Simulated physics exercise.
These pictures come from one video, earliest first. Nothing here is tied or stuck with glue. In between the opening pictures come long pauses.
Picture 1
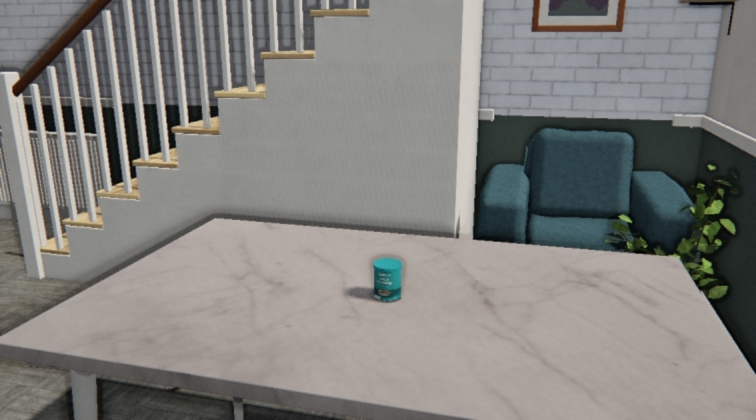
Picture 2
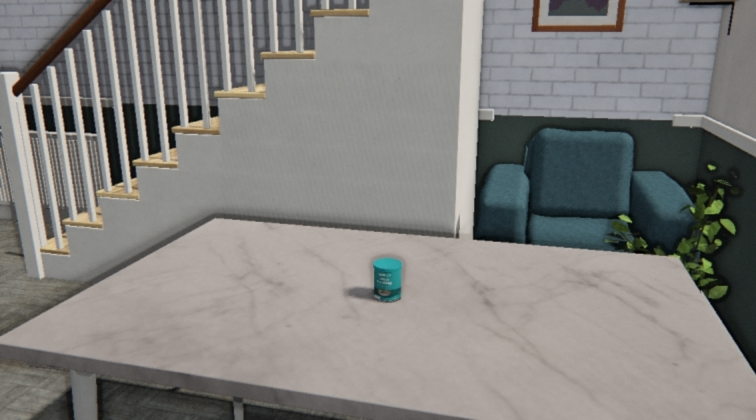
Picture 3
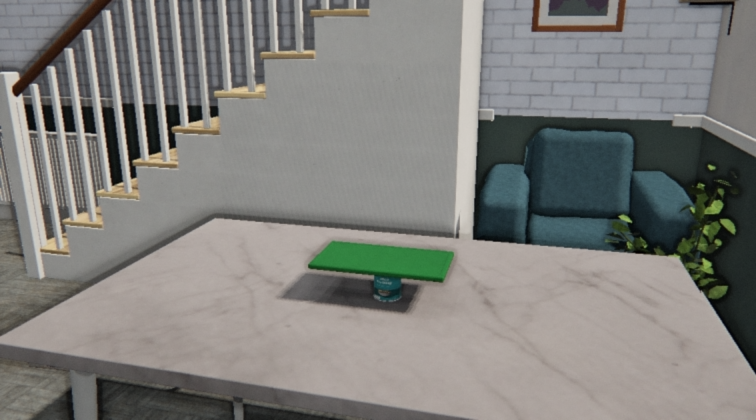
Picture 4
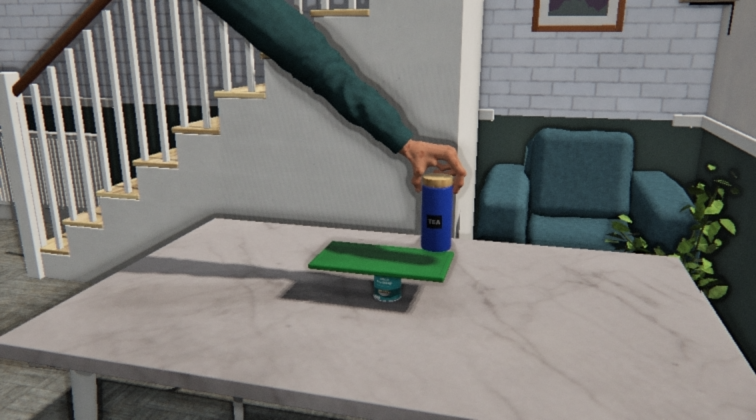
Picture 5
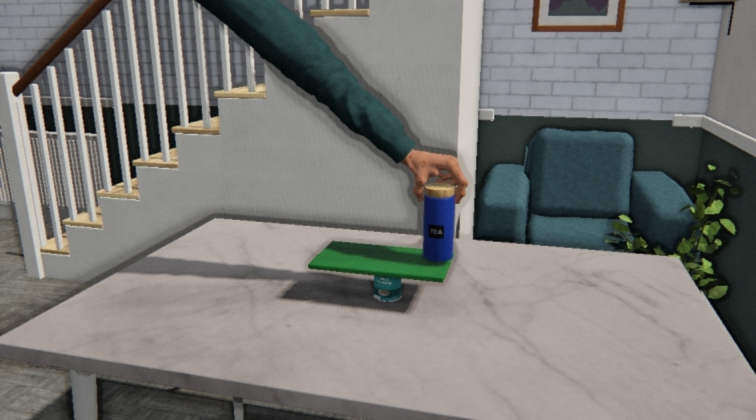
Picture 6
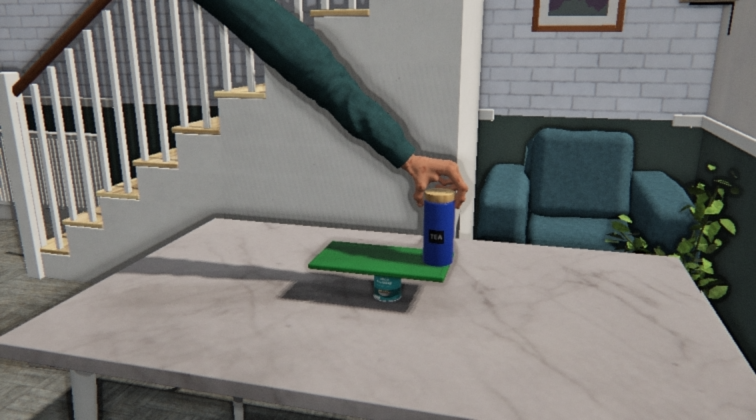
At the start, a small teal can stands alone on a marble table, with a staircase and an armchair behind it. A flat green lid then appears resting across the can. Finally, a hand in a green sleeve lowers a blue jar onto the lid's right end and keeps hold of it.
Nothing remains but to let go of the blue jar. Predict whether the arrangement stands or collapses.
It collapses.
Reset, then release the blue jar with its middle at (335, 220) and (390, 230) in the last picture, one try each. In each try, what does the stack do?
Try one, the stack collapses; try two, it stays standing.
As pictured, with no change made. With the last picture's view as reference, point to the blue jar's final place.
Roughly pixel (508, 292) in the last picture.
Then, 0.30 s past the last view, blue jar now fallen; green lid rocked 27° from its first pose.
Then, 0.40 s past the last view, green lid rocked 49° from its first pose.
Then, 0.50 s past the last view, green lid rocked 42° from its first pose.
Then, 0.60 s past the last view, green lid rocked 27° from its first pose.
Finally, fallen, blue jar; moved from the start, green lid; turquoise tin still in place. Final places as the last picture's camera would see them, blue jar near (508, 292). The stack gives way.
